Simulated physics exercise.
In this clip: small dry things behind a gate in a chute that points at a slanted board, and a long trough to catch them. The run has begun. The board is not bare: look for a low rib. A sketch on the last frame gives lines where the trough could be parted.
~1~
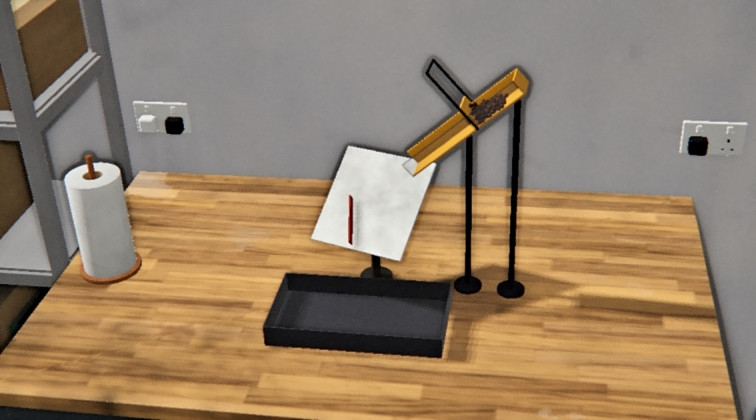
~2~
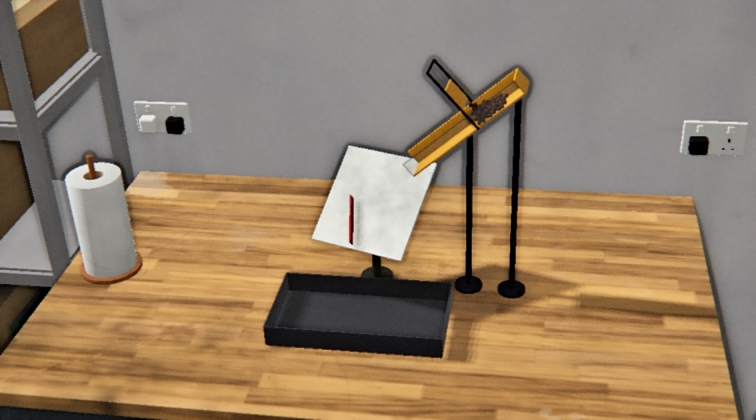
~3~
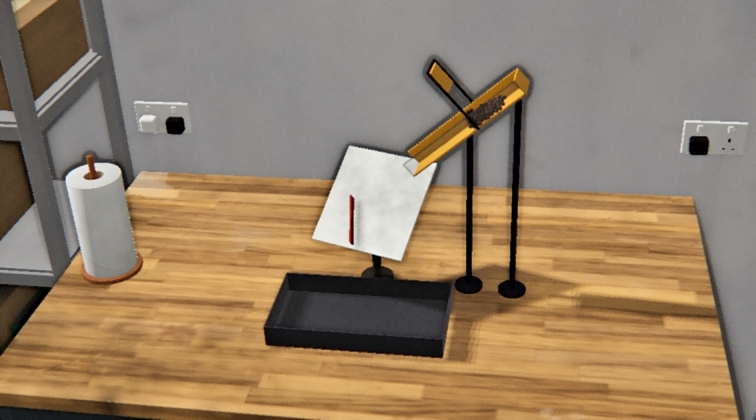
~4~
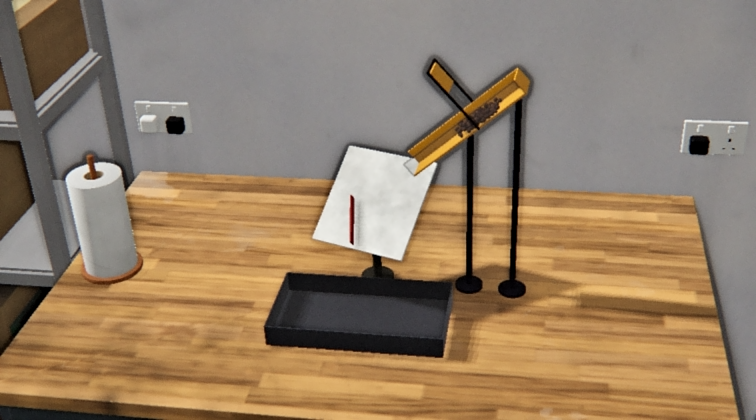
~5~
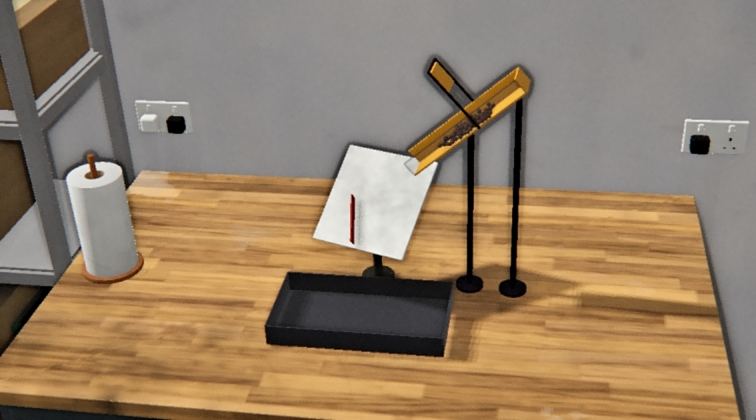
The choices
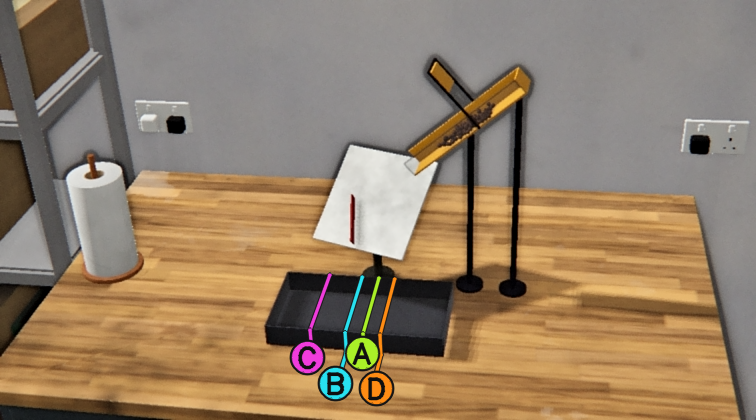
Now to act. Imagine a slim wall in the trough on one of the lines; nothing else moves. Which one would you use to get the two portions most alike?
Take B.
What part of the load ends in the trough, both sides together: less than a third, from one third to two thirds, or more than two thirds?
It is more than two thirds.
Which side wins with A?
The left side.
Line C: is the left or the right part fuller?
The right side.
On the marked copy, line A crosses the front rim at (363, 333); line B crosses the front rim at (345, 331); line C crosses the front rim at (310, 329); line D crosses the front rim at (380, 334).
If A is chosen, of what is caught, nearly all on the left of the divider, a small part on the right.
If B is chosen, of what is caught, about half on the left of the divider, about half on the right.
If C is chosen, of what is caught, a small part on the left of the divider, nearly all on the right.
If D is chosen, of what is caught, nearly all on the left of the divider, a stray few on the right.
